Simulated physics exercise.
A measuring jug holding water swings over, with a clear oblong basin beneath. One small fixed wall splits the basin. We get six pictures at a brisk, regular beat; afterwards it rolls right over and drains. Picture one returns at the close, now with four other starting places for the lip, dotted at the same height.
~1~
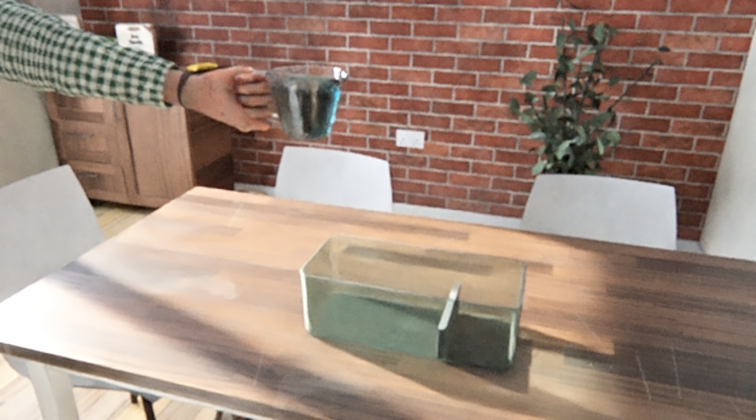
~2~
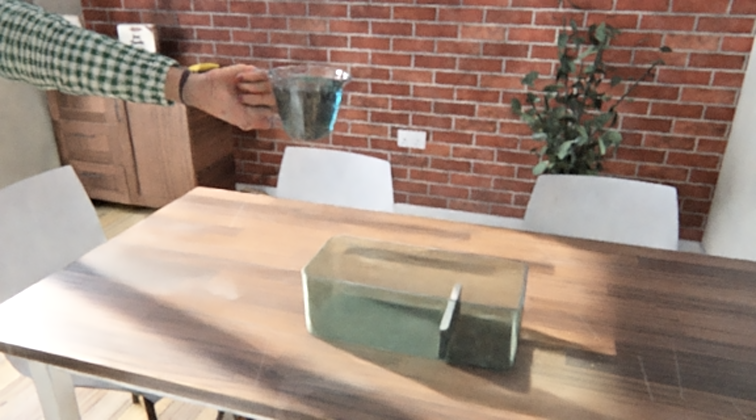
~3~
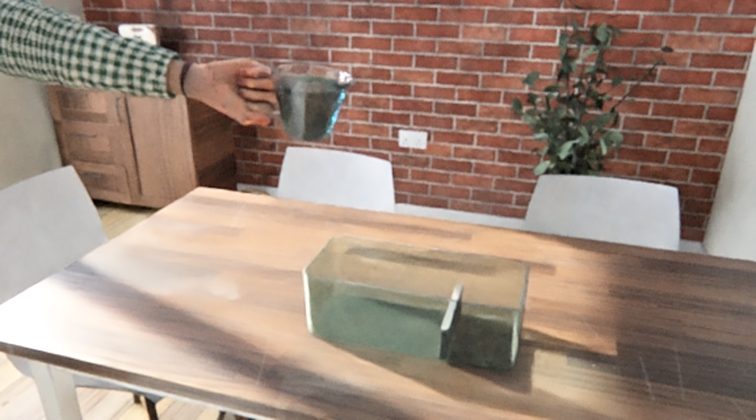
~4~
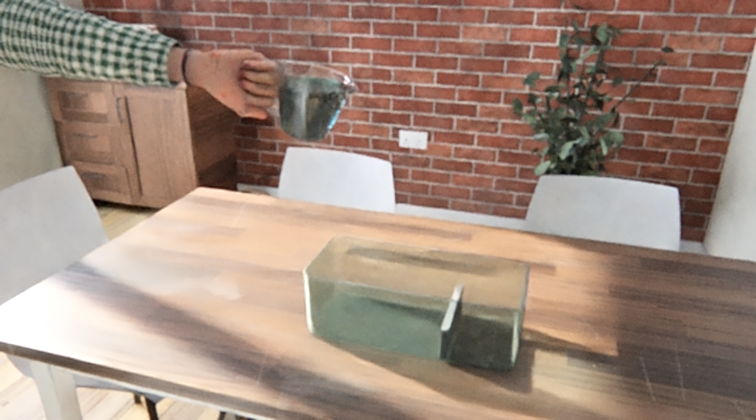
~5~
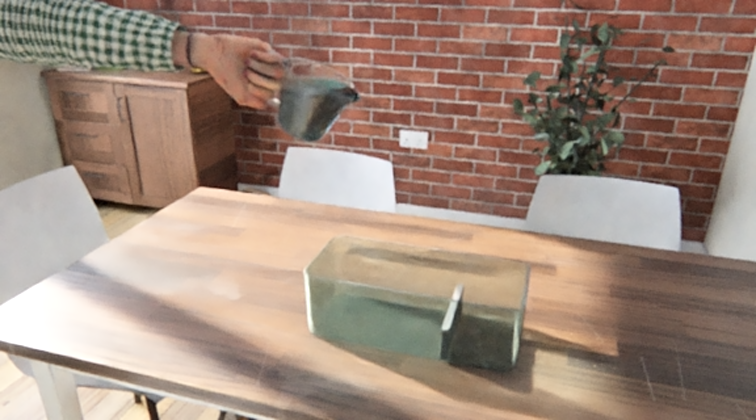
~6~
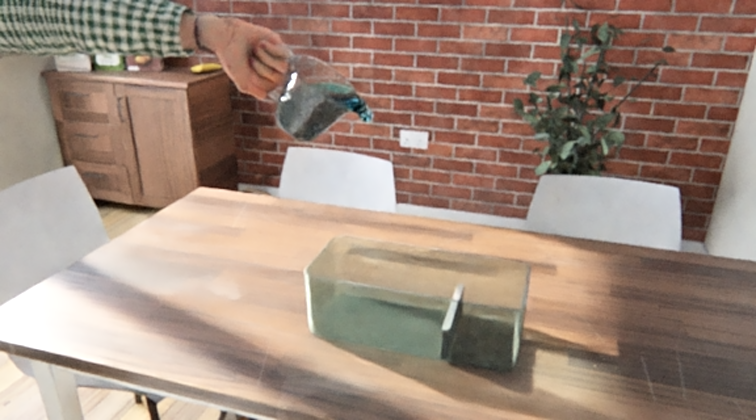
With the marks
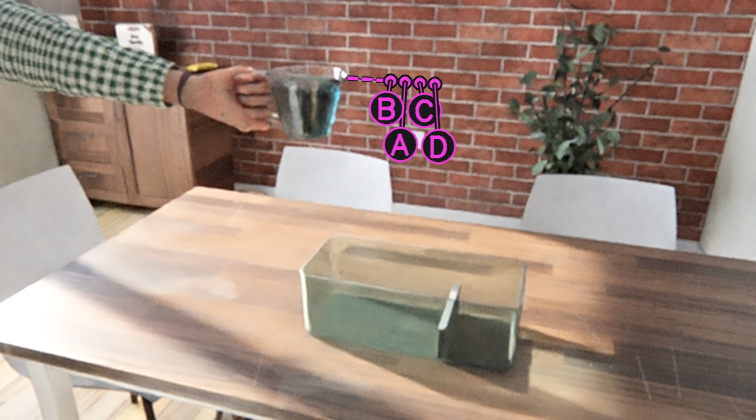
At the start, a hand in a green checked sleeve holds a glass jug of bluish water upright above a wooden table, where a clear, divided basin sits. The hand gradually tilts the jug to the right, and the water reaches the lip and begins coming over it.
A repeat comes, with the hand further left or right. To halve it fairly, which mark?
Take A.
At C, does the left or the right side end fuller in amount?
The right one.
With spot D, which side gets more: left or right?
The right side.
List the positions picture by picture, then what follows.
Upright, lip at (348, 78); basin from (307, 329) to (512, 369); top of the wall at (450, 304); nothing has left yet.
Upright, lip at (350, 79); nothing has left yet.
Tipped about 6°, lip at (354, 84); nothing has left yet.
Tipped about 14°, lip at (357, 91); nothing has left yet.
Tipped about 24°, lip at (359, 100); water is over the lip, down to (359, 100).
Tipped about 36°, lip at (360, 111); water is over the lip, down to (368, 118).
On the marked copy, A at (405, 82); B at (390, 81); C at (419, 83); D at (434, 84).
With A, about 56 % ends left of the wall and 41 % right of it.
With B, about 84 % ends left of the wall and 9 % right of it; 7 % is lost outside.
With C, about 19 % ends left of the wall and 78 % right of it; 3 % is lost outside.
With D, about 8 % ends left of the wall and 87 % right of it; 4 % is lost outside.
